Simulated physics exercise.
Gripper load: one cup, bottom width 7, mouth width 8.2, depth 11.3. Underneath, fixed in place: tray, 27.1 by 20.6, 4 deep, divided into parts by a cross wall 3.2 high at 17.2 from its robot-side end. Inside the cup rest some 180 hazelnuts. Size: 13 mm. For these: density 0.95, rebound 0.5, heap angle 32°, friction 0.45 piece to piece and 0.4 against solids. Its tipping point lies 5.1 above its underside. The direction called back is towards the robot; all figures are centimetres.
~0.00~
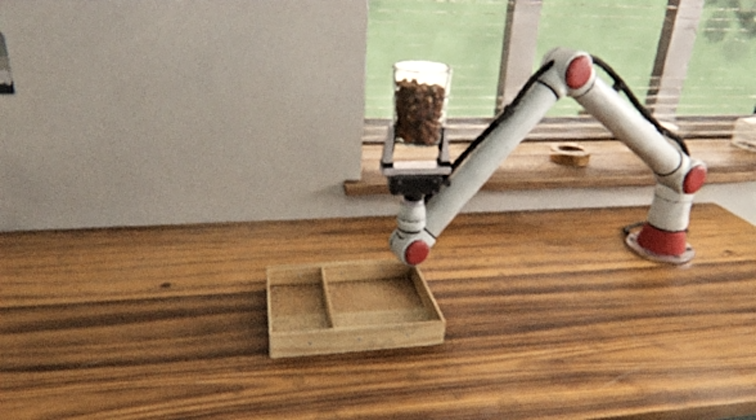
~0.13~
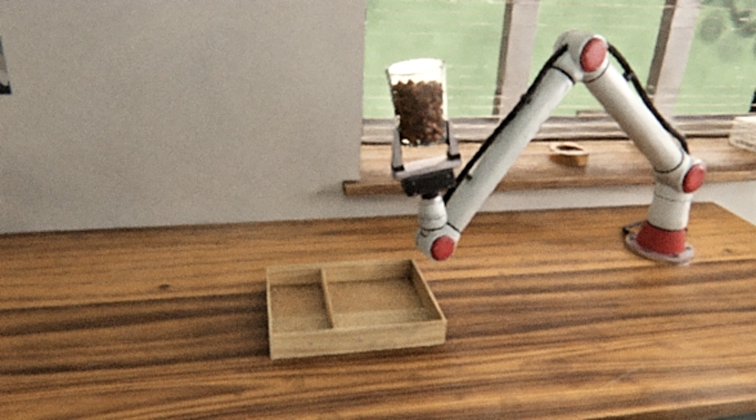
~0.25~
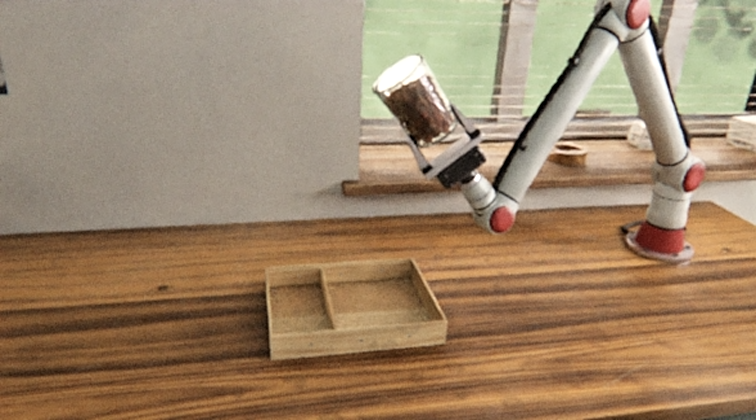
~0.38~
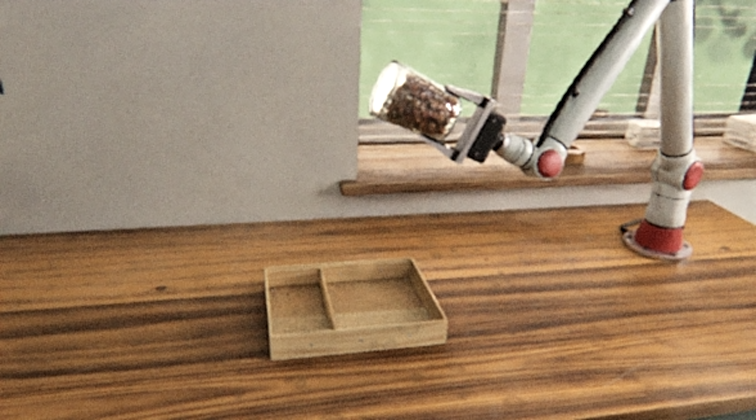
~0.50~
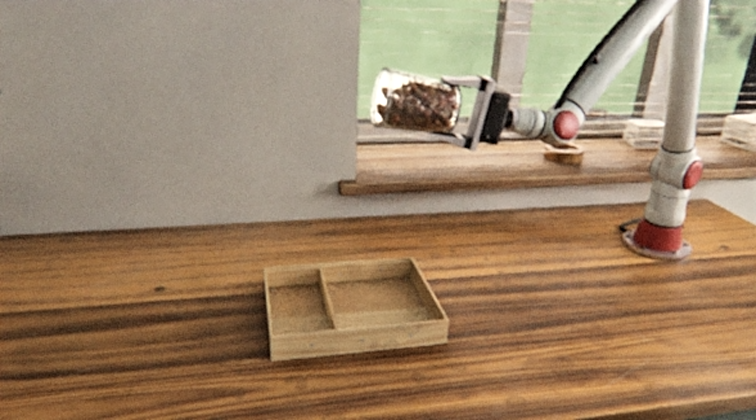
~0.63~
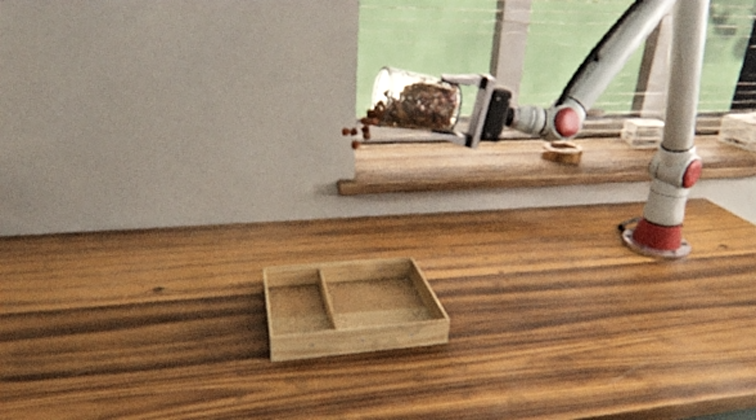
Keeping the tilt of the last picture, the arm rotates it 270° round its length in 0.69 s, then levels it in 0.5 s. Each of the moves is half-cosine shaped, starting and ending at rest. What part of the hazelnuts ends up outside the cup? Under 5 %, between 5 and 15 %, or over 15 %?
Over 15 %.
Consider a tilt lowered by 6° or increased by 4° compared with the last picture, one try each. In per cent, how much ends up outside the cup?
Roughly 15 % on the first try and 40 % on the second.
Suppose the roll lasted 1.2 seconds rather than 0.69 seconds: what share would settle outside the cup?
I'd expect approximately 30 per cent then.
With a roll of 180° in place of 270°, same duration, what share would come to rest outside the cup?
Share: Close to 20 %.
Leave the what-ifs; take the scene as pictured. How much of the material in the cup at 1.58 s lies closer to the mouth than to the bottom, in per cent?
40 %.
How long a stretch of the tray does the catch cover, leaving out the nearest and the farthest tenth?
Around 20 cm.
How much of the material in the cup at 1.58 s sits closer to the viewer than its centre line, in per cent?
Estimated share: About 65 %.
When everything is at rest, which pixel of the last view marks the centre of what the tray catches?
The centre sits around (320, 311).
After 1.11 s, tipped 81°, highest piece 39 above the table; 157 in the cup, 9 in the robot-side part, 6 in the far-side part, 13 in flight or on a rim.
After 1.58 s, tipped 37°, highest piece 40 above the table; 138 in the cup, 21 in the far-side part, 17 in the robot-side part, 4 on the table or floor, 5 in flight or on a rim.
After 2.02 s, upright, highest piece 41 above the table; 138 in the cup, 24 in the far-side part, 17 in the robot-side part, 6 on the table or floor.
After 2.72 s, upright, highest piece 41 above the table; 138 in the cup, 24 in the far-side part, 17 in the robot-side part, 6 on the table or floor.
At rest, 138 in the cup, 24 in the far-side part, 17 in the robot-side part, 6 on the table or floor. That is 25 % outside the cup.
